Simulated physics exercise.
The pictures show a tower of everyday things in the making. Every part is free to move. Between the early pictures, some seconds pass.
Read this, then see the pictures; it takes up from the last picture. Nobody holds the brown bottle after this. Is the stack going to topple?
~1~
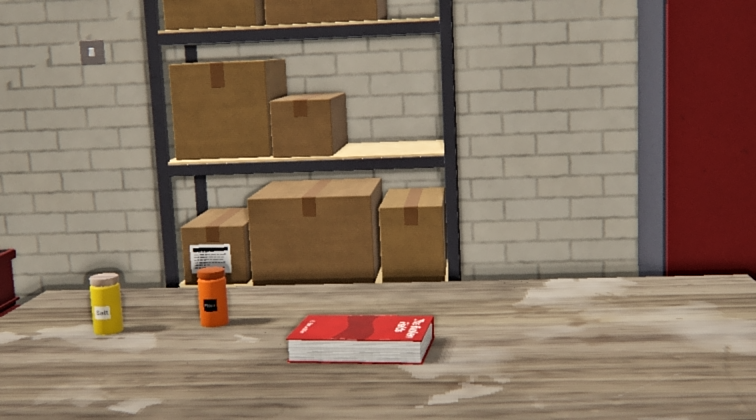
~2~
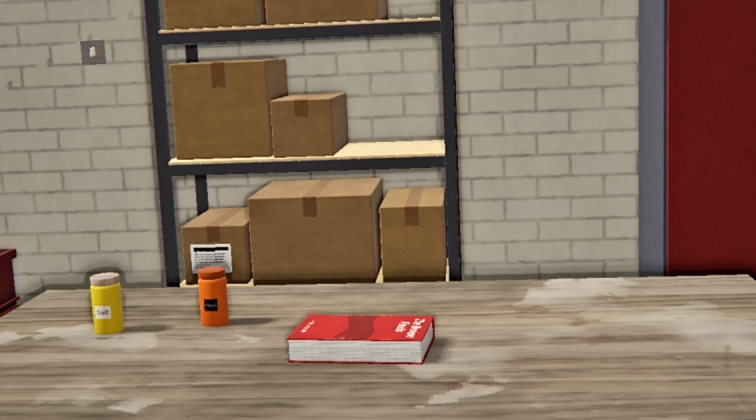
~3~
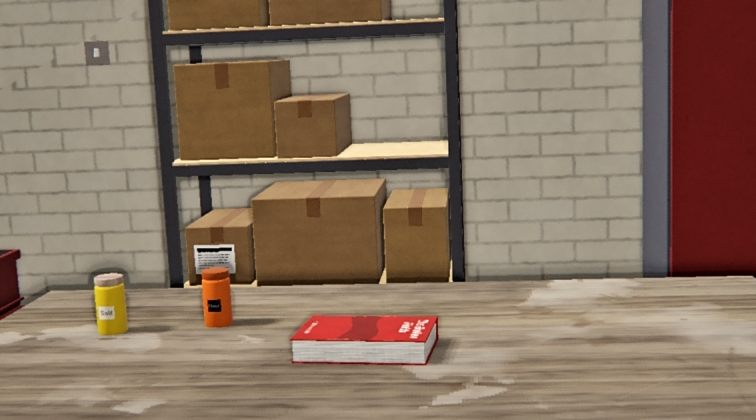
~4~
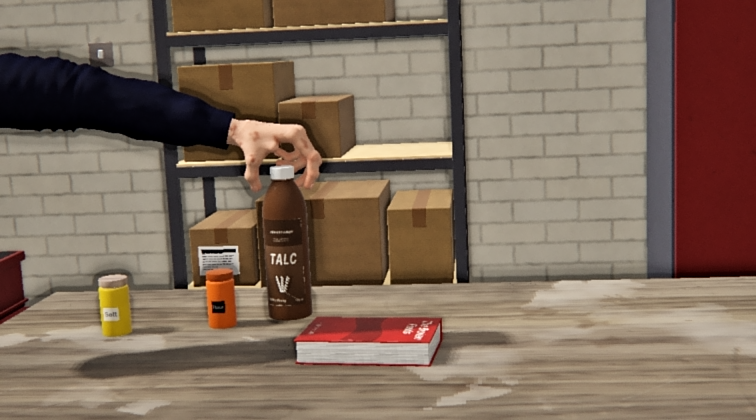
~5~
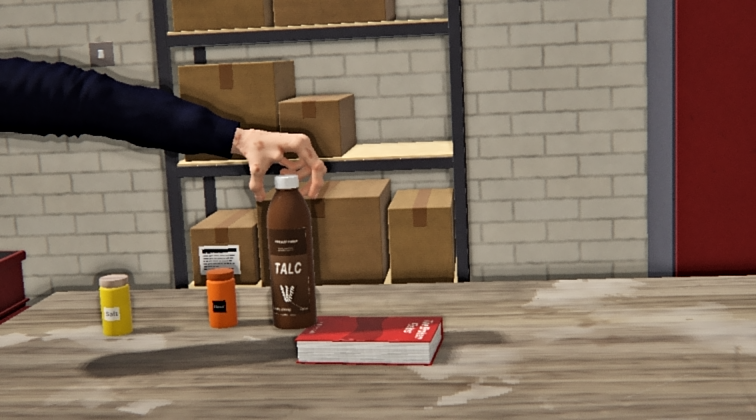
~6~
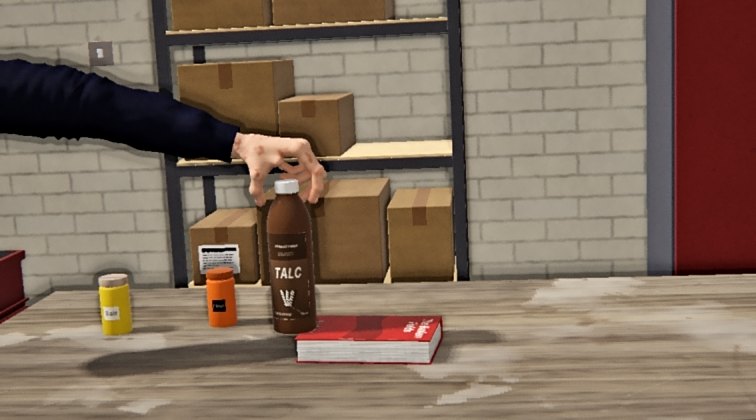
Yes, it topples.
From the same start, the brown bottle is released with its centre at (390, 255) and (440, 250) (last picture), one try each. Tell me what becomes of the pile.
Lab note - try 1: No collapse; try 2: Collapse.
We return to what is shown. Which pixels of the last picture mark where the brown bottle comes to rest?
The object ends up somewhere around (205, 330).
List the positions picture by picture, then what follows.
The last thing is not in view yet; yellow shaker (106, 304), in the first picture.
The last thing is not in view yet; orange shaker (213, 297), in the second picture.
The last thing is not in view yet; red book (366, 339), in the third picture.
Still above its spot; brown bottle (287, 242); yellow shaker (115, 305), in the fourth picture.
Still above its spot; brown bottle (291, 251); orange shaker (222, 298), in the fifth picture.
In place under the hand; brown bottle (291, 256); red book (371, 339), in the sixth picture.
Then, 0.40 s after the last picture, brown bottle now fallen.
Then, 0.50 s after the last picture, things are still on the move.
Then, 1.70 s after the last picture, nothing new.
At rest, fallen, brown bottle; the other 3 in place. Seen from the same camera at the end, brown bottle near (205, 330). The pile gives way.
